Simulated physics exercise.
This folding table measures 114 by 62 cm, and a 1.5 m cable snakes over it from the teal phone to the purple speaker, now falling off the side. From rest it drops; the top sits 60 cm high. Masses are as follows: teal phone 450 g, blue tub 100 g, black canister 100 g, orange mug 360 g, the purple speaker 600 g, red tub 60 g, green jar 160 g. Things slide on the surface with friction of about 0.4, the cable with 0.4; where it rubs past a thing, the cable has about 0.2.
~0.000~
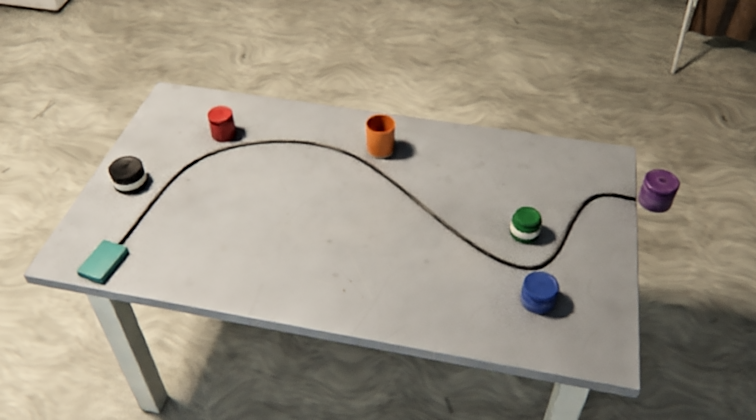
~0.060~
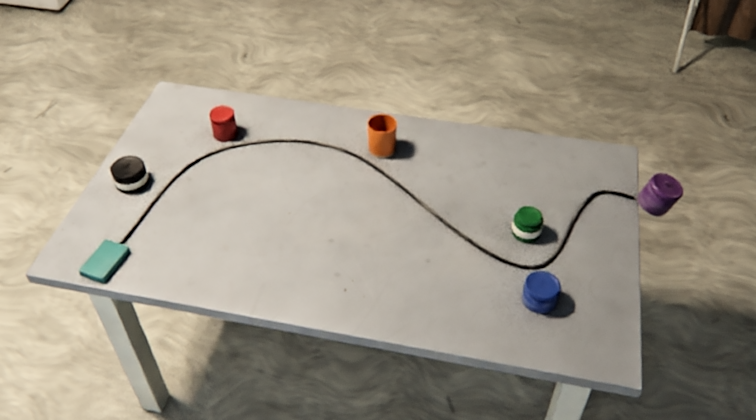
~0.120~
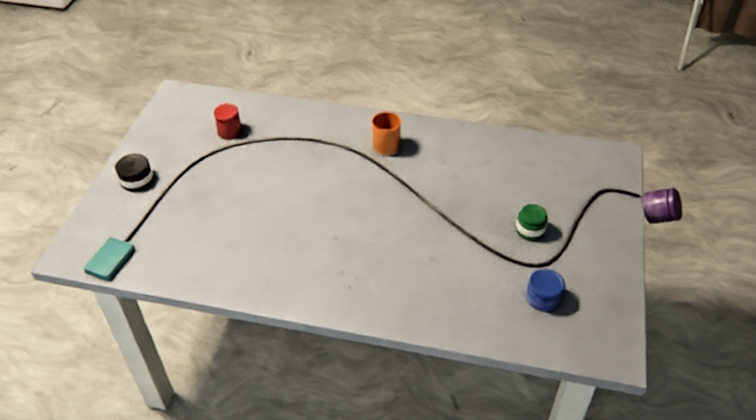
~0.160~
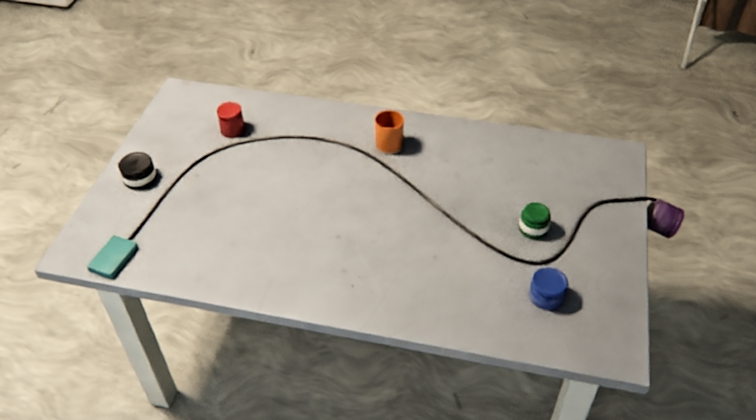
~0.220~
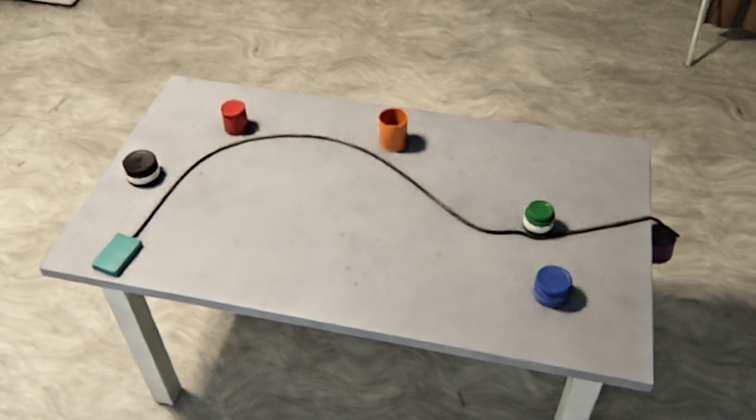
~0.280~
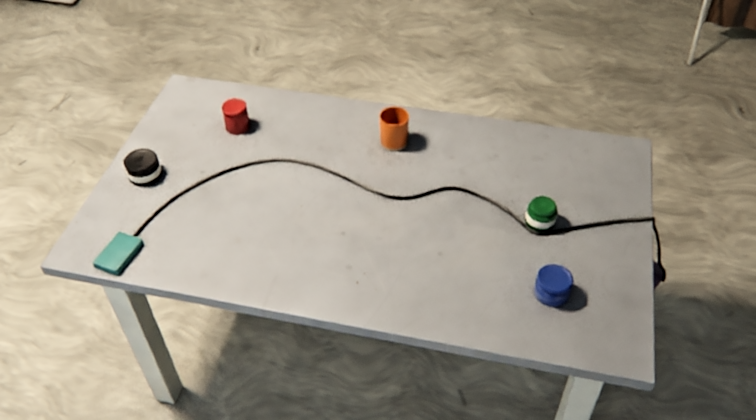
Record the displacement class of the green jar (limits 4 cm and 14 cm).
It ends in the short range.
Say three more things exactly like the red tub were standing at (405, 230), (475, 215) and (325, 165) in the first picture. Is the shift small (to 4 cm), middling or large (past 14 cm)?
Shift 1: Major. Shift 2: Minor. Shift 3: Major.
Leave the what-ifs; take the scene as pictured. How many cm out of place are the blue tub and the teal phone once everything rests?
Net shift - blue tub 0 cm, teal phone 15 cm.
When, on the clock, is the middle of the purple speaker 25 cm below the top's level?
Time: 0.28 s.
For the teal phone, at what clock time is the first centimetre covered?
Estimate for the teal phone: Near 0.42 seconds.
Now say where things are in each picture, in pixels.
Shows, green jar (528, 215); cable runs through (578, 211) (485, 252) (386, 176) (272, 141) (161, 191), in the first picture.
Shows, purple speaker (664, 184); cable runs through (579, 210) (387, 175) (163, 191), in the second picture.
Shows, purple speaker (663, 206); cable runs through (584, 208) (391, 173) (167, 189), in the third picture.
Shows, purple speaker (663, 218); cable runs through (591, 207) (394, 172) (170, 187), in the fourth picture.
Shows, purple speaker (658, 244); cable runs through (649, 217) (399, 171) (175, 185), in the fifth picture.
Shows, green jar (544, 204); cable runs through (561, 231) (437, 190) (315, 166) (188, 189), in the sixth picture.
At 0.5 s, the cable's tail end at (176, 272); green jar 1 cm off its start, teal phone 9 cm off its start, purple speaker over the edge.
At 0.7 s, the cable's tail end at (190, 278); green jar 1 cm off its start, teal phone 14 cm off its start, purple speaker over the edge.
At 1.0 s, the cable's tail end at (190, 278); green jar 1 cm off its start at (545, 203), teal phone 14 cm off its start at (189, 255), purple speaker over the edge.
At 1.2 s, the cable's tail end at (190, 278); green jar 1 cm off its start, teal phone 14 cm off its start, purple speaker over the edge.
At 2.4 s, the cable's tail end at (190, 278); green jar 1 cm off its start at (545, 203), teal phone 14 cm off its start at (189, 255), purple speaker over the edge.
